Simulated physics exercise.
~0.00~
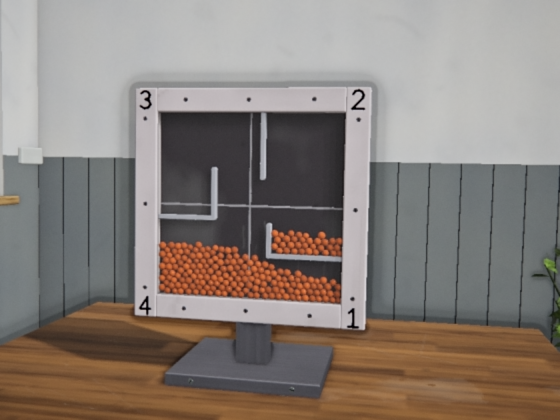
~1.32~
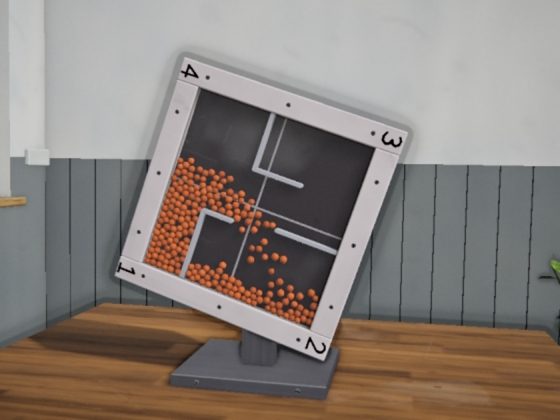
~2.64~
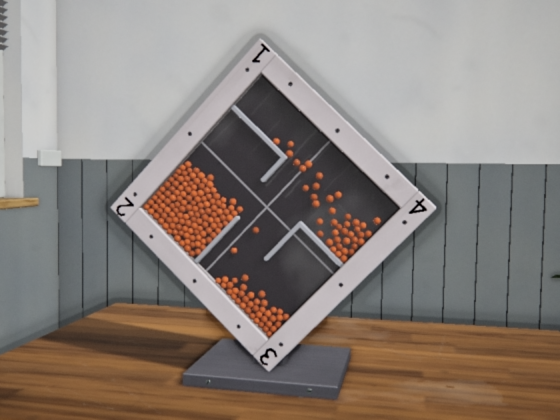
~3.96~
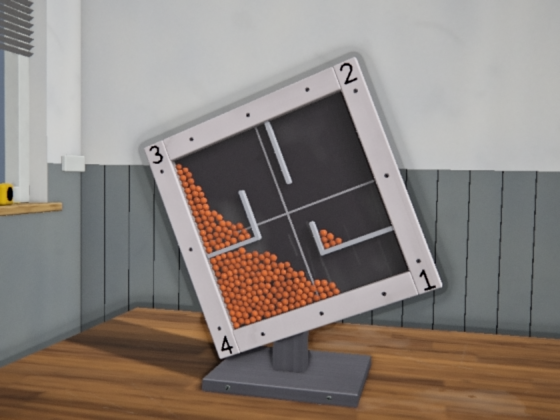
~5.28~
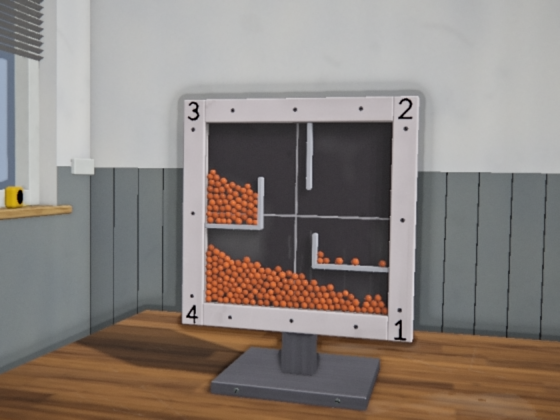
The clip shows a square, clear-fronted maze of orange beads on a wooden table turning clockwise through one full turn, its beads tumbling between the quarters, as the view pans slightly left. It stops upright, with beads heaped at the lower left, piled on the left ledge and sparse on the right one.
